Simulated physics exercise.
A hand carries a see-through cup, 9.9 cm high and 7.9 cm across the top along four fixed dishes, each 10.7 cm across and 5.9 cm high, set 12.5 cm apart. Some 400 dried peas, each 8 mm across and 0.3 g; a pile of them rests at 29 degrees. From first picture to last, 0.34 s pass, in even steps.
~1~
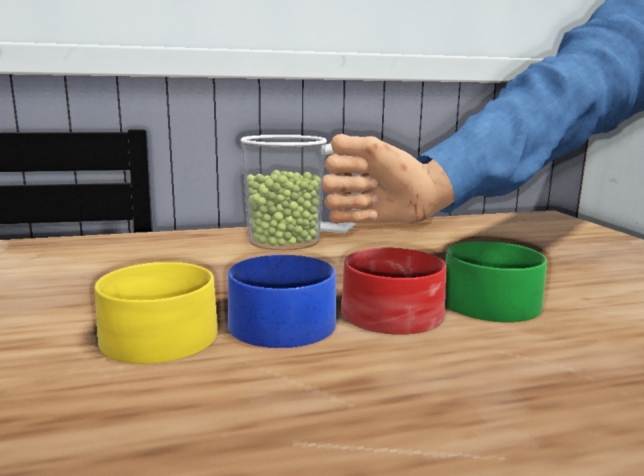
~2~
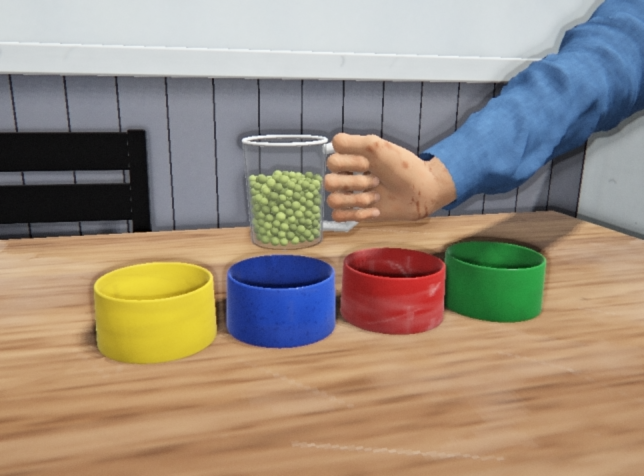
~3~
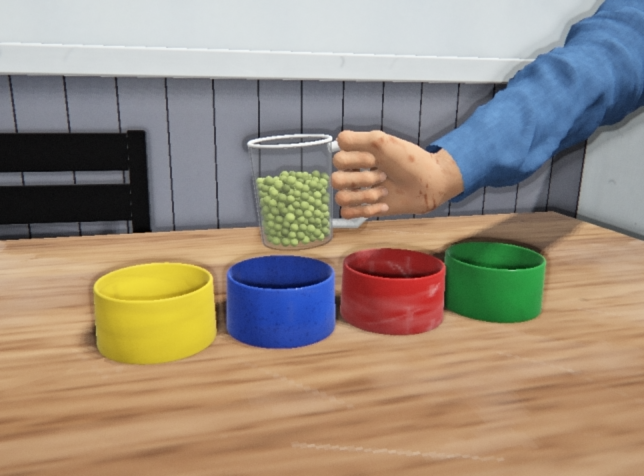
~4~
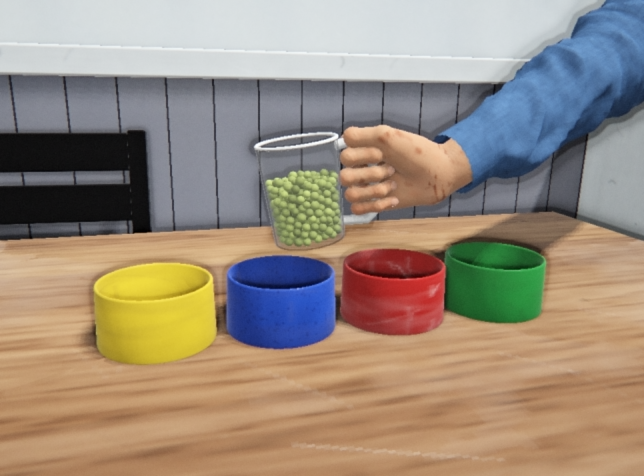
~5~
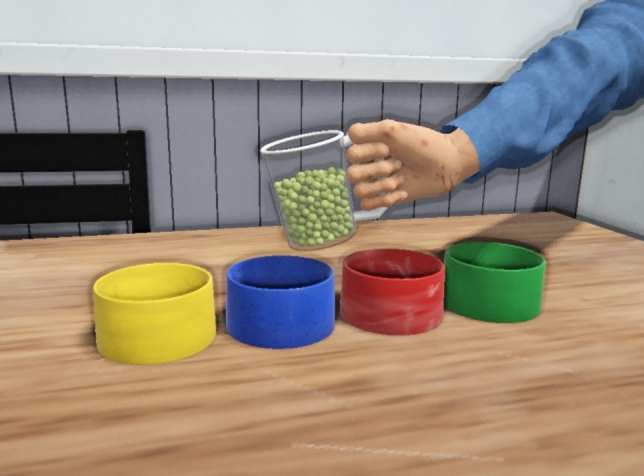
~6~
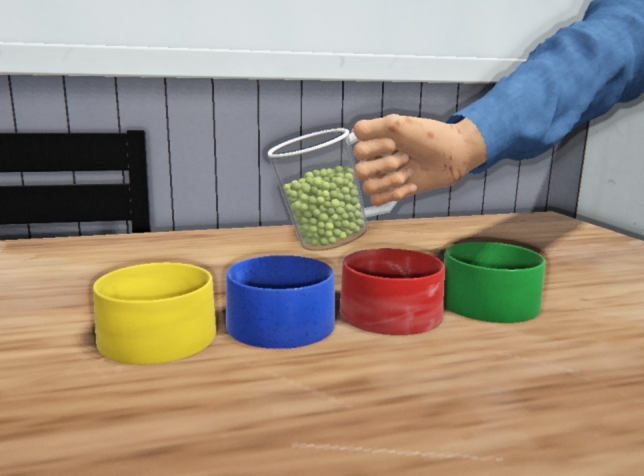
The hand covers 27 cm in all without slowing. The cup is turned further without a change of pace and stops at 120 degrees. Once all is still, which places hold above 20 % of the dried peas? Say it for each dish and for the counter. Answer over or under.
Red dish: Under; blue dish: Under; green dish: Over; yellow dish: Under; on the counter: Under.
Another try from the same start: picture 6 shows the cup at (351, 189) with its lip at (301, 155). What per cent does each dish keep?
Red 0, blue 0, green 100, yellow 0.
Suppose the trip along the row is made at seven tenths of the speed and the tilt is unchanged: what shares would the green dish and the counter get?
In that case green 0; counter 0.
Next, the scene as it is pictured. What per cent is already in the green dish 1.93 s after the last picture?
About 75 per cent by then.
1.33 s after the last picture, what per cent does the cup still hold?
Some 95 per cent of the load.
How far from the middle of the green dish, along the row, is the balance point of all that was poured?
About 2 cm to its left.
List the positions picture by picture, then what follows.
In the first frame, cup at (284, 191), tilt 0 degrees, lip at (243, 141), moved 0.0 cm; middle of the pieces at (286, 204); yellow dish at (156, 281); blue dish at (282, 271); red dish at (395, 263); green dish at (496, 255).
In the second frame, cup at (286, 191), tilt 1 degrees, lip at (244, 142), moved 0.3 cm; middle of the pieces at (288, 204).
In the third frame, cup at (294, 191), tilt 5 degrees, lip at (249, 145), moved 1.1 cm; middle of the pieces at (297, 204).
In the fourth frame, cup at (303, 191), tilt 9 degrees, lip at (256, 148), moved 2.0 cm; middle of the pieces at (307, 203).
In the fifth frame, cup at (312, 191), tilt 13 degrees, lip at (263, 152), moved 3.0 cm; middle of the pieces at (317, 202).
In the sixth frame, cup at (322, 190), tilt 17 degrees, lip at (270, 155), moved 4.0 cm; middle of the pieces at (327, 202); yellow dish at (154, 281); blue dish at (281, 272); red dish at (393, 263); green dish at (494, 256).
Then, 0.80 s after the last picture, tilt 65 degrees; cup holds 100 %.
Then, 1.33 s after the last picture, tilt 97 degrees; cup holds 95 %, red 5 %.
Then, 1.93 s after the last picture, tilt 120 degrees; cup holds 10 %, red 5 %, green 75 %.
In the end, red 5 %, blue 0 %, green 80 %, yellow 0 %, counter 15 %.
